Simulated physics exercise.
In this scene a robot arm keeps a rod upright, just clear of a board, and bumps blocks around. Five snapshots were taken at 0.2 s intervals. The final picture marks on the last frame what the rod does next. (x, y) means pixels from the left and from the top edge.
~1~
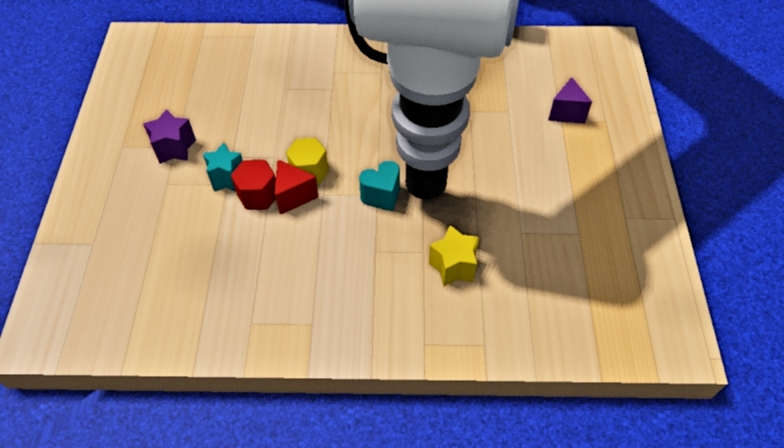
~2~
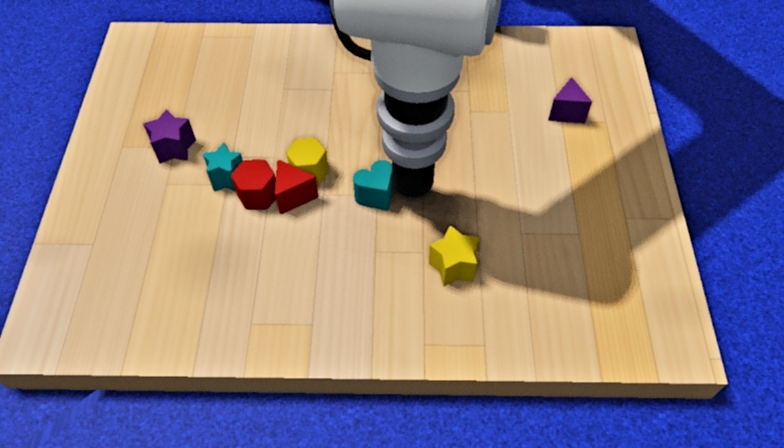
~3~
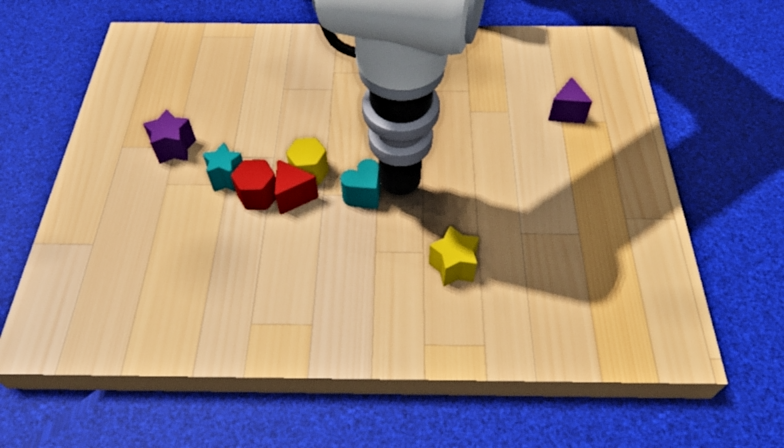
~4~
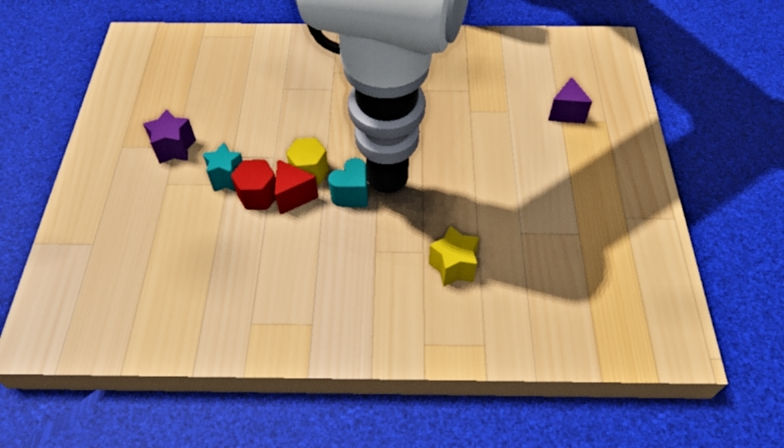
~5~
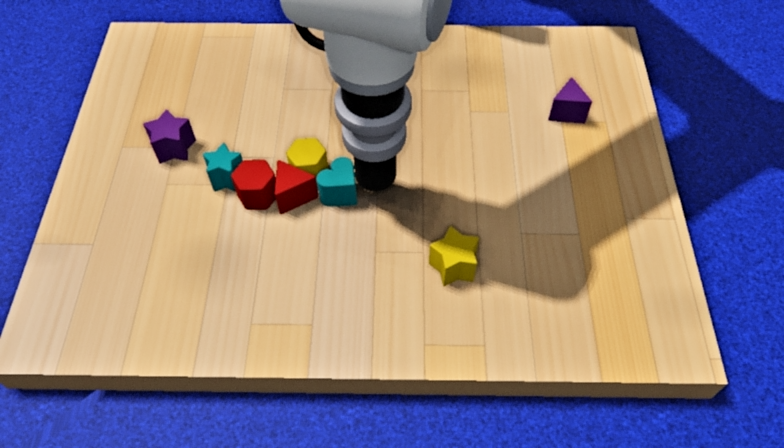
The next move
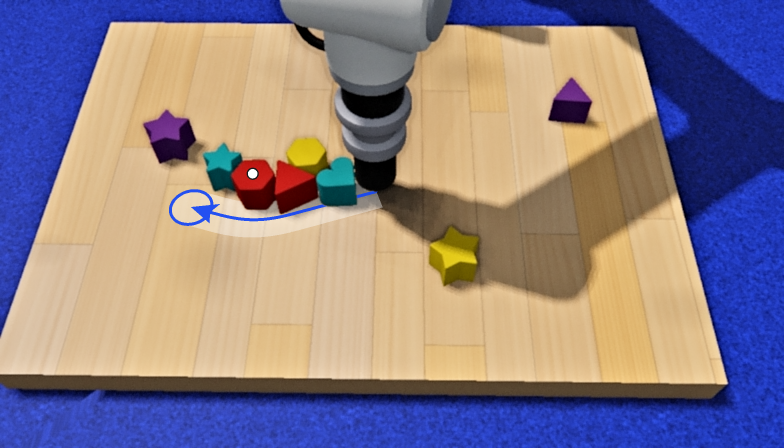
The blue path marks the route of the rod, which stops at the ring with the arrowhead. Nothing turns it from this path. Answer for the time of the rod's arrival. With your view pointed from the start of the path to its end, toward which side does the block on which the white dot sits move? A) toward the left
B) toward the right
Correct choice: B.
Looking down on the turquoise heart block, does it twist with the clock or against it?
The twist is anticlockwise.
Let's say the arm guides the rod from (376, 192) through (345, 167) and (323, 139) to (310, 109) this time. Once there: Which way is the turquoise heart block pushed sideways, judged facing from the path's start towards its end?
It's set to shift left.
The line goes from (376, 192) through (315, 208) and (252, 220) to (191, 207); the dot is on the red hexagonal block.
What follows on the original path. One third of the way, rod at (312, 193); turquoise star block at (214, 154), turned 25° clockwise; red hexagonal block at (237, 174); red three-sided block at (253, 199), turned 75° clockwise; turquoise heart block at (281, 209), turned 30° anticlockwise.
Two thirds of the way, rod at (246, 205); turquoise star block at (209, 149), turned 35° clockwise; red hexagonal block at (226, 172), turned 30° clockwise; red three-sided block at (205, 207), turned 70° clockwise; turquoise heart block at (236, 232), turned 80° anticlockwise.
At the end, rod at (185, 192); turquoise star block at (201, 129), turned 70° clockwise; red hexagonal block at (197, 155), turned 75° clockwise; red three-sided block at (158, 211); yellow hexagonal block unmoved; turquoise heart block at (235, 232), turned 85° anticlockwise.
